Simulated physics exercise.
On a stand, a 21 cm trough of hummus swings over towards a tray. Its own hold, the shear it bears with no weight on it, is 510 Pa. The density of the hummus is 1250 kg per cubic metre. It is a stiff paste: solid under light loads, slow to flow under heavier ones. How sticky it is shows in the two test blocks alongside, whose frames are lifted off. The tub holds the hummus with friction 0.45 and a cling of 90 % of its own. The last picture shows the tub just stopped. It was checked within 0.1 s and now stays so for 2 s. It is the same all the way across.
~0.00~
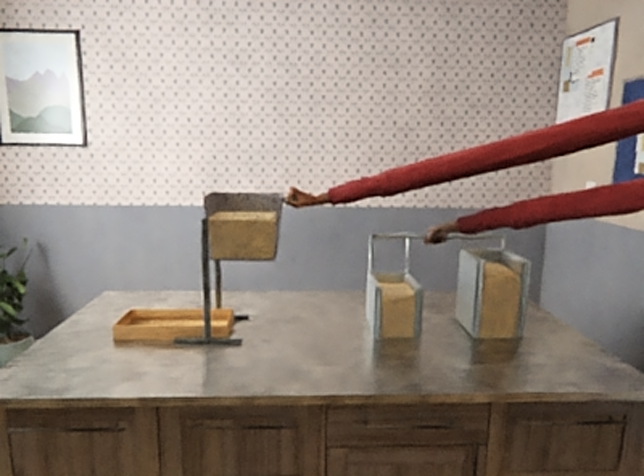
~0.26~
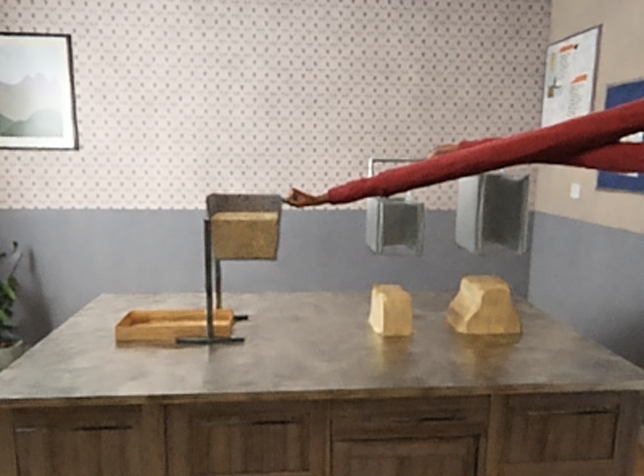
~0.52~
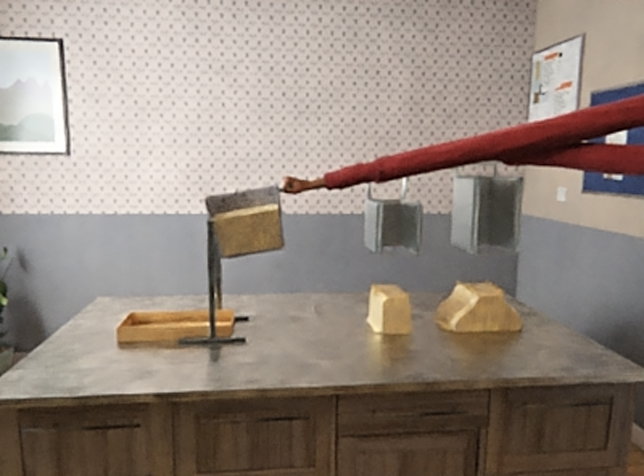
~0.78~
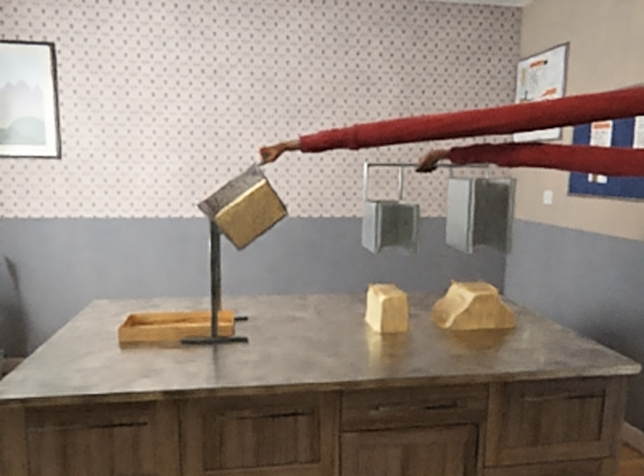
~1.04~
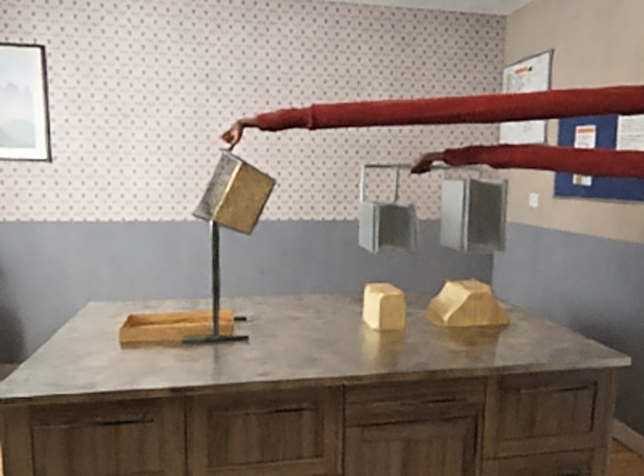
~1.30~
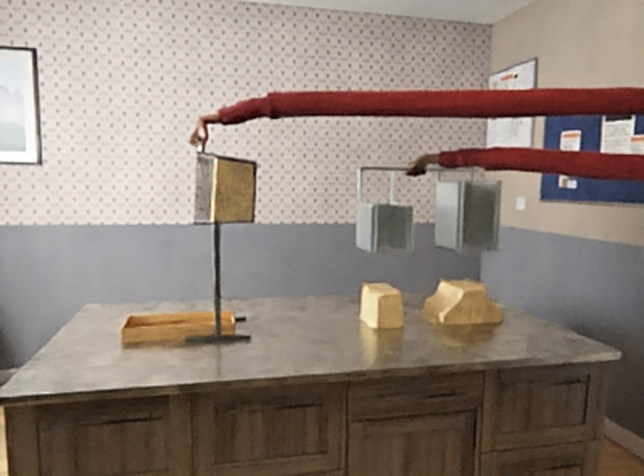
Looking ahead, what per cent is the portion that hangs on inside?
About 72 %.
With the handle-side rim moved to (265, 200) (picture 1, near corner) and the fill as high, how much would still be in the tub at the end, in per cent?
It would be near 100 %.
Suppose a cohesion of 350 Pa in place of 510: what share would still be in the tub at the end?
In that case some 55 per cent.
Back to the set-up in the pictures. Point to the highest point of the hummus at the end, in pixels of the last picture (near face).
Near (241, 190).
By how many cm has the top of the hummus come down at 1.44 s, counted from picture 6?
Some 3 cm.
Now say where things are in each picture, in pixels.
The first frame shows handle-side rim at (279, 198), tilt 0 degrees; highest point of the hummus at (213, 218); test blocks 16 cm, 24 cm high (left to right).
The second frame shows handle-side rim at (280, 198), tilt 0 degrees; highest point of the hummus at (216, 218); test blocks 15 cm, 18 cm high (left to right).
The third frame shows handle-side rim at (277, 187), tilt 10 degrees; highest point of the hummus at (274, 209); test blocks 15 cm, 16 cm high (left to right).
The fourth frame shows handle-side rim at (254, 162), tilt 37 degrees; highest point of the hummus at (263, 182); test blocks 15 cm, 16 cm high (left to right).
The fifth frame shows handle-side rim at (222, 150), tilt 65 degrees; highest point of the hummus at (242, 163); test blocks 15 cm, 16 cm high (left to right).
The sixth frame shows handle-side rim at (196, 153), tilt 87 degrees; highest point of the hummus at (215, 160); test blocks 15 cm, 16 cm high (left to right).
By 1.44 s, the tub is at 87 degrees and holds 100 %.
By 1.61 s, the tub is at 87 degrees and holds 97 %.
By 1.78 s, the tub is at 87 degrees and holds 87 %.
By 1.95 s, the tub is at 87 degrees and holds 76 %.
By 3.30 s, at the end, the tub is at 87 degrees and holds 72 %.
